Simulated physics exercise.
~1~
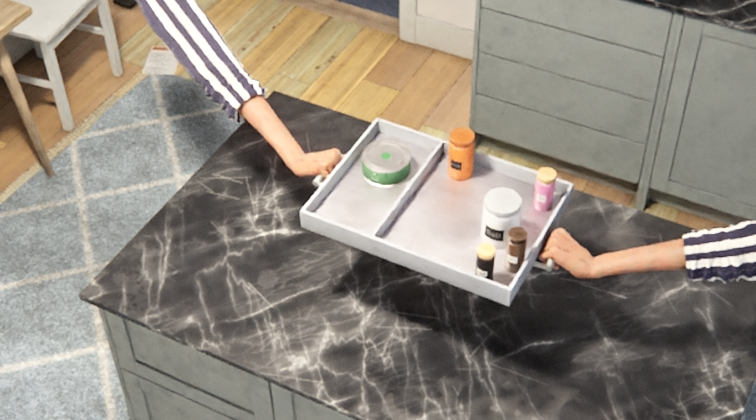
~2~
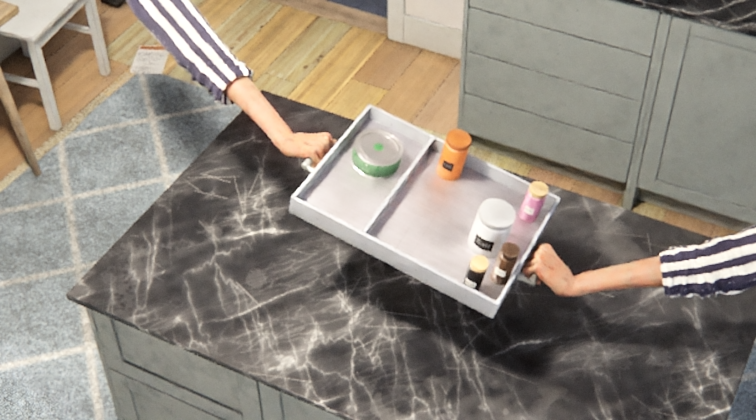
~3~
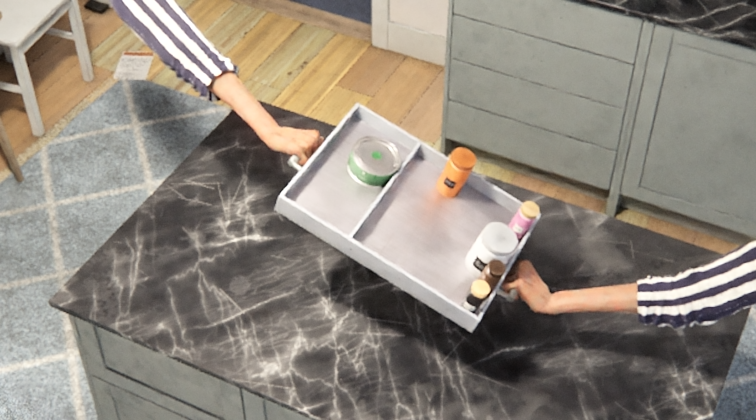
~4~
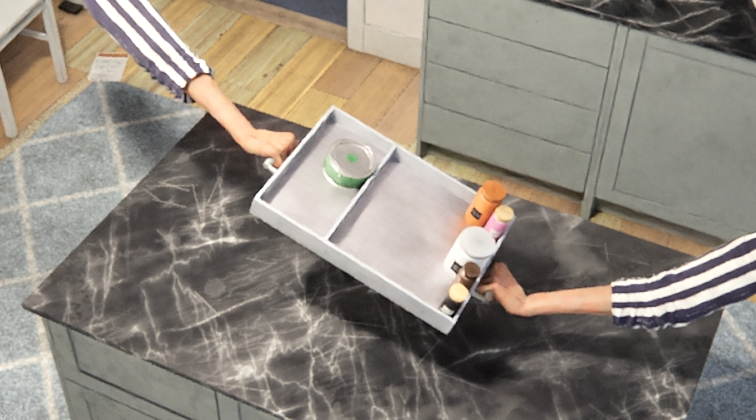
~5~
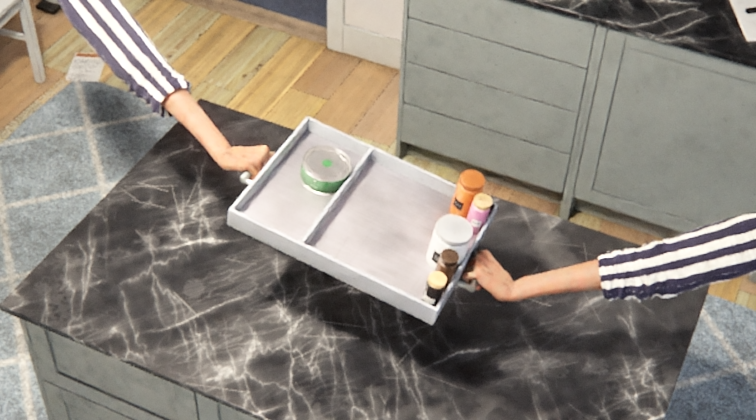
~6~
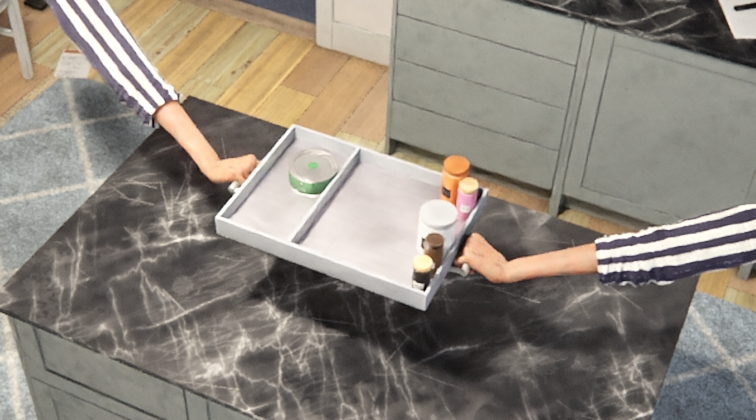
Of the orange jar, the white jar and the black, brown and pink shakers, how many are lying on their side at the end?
None of them are lying down. The two jars and the three shakers are all still standing when the tray comes back level.
